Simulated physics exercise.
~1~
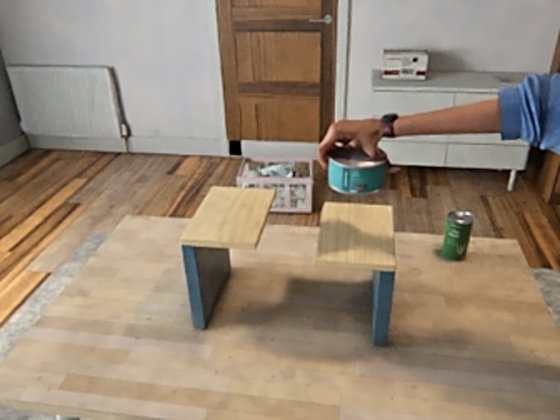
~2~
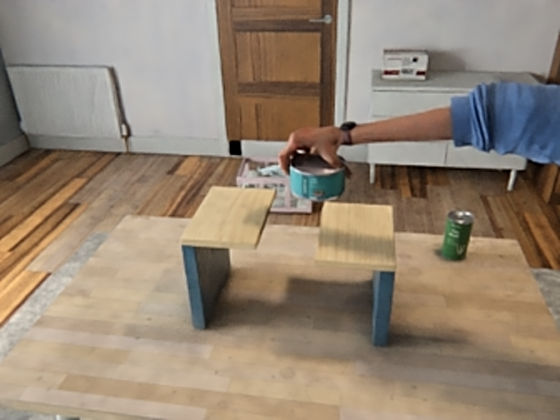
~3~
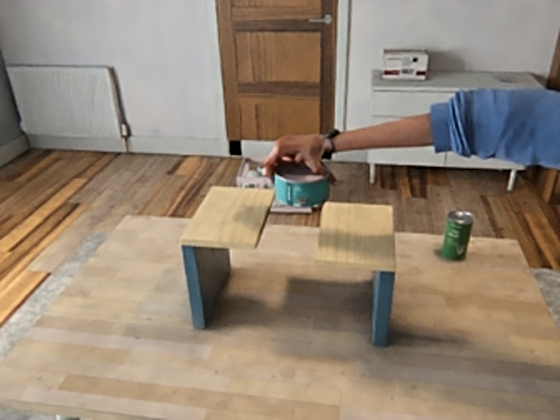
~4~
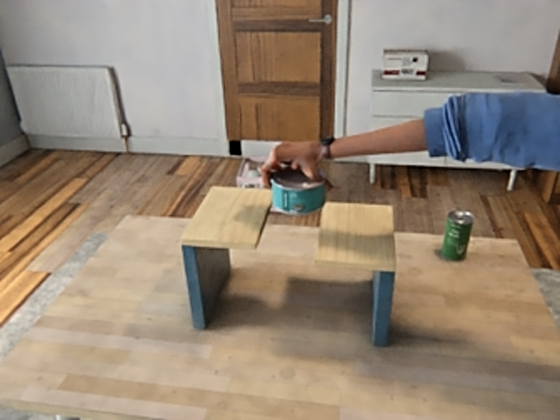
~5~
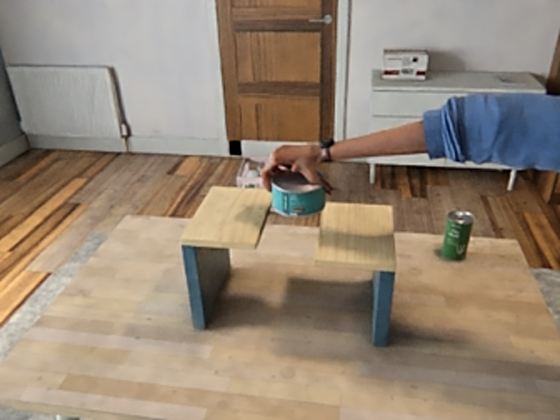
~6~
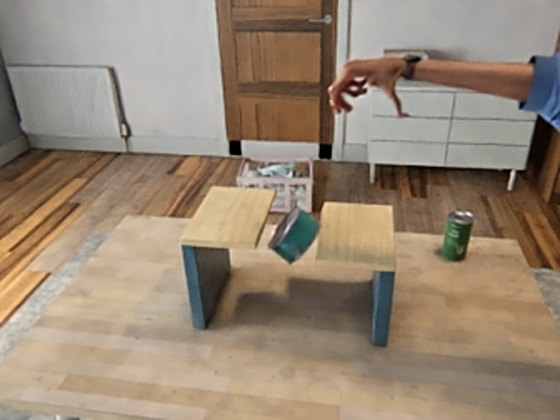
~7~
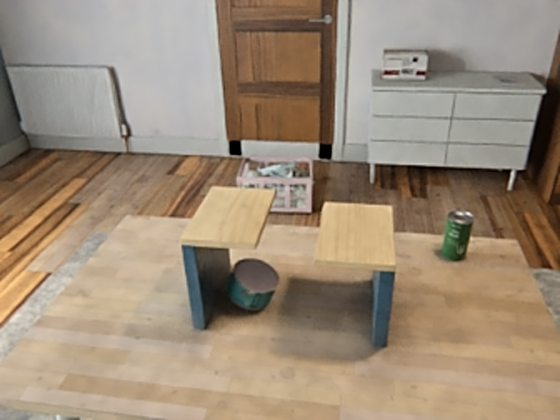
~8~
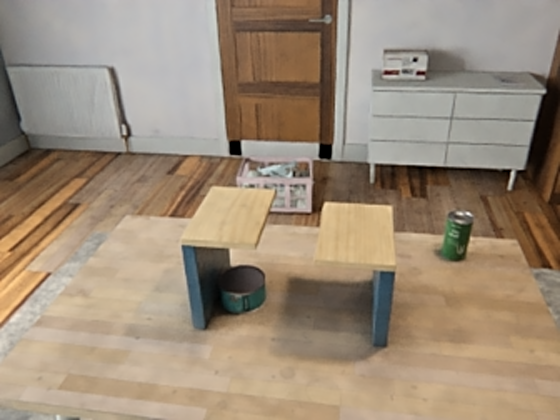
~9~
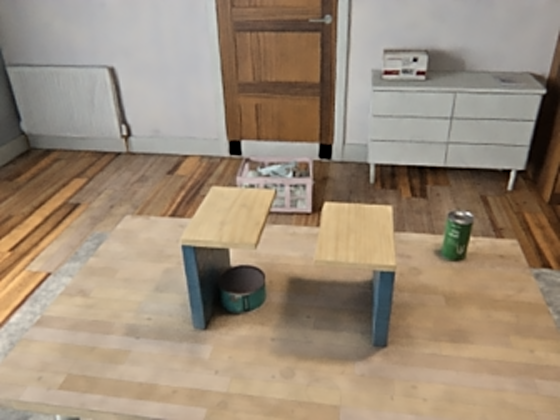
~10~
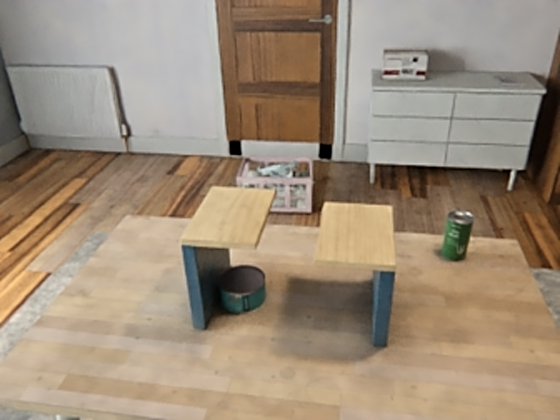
A turquoise tub is carried left by a hand and held over the gap between two wooden ledges, then released; it tips, drops through and settles on the table by the left support, while a green tin stands unmoved on the right.
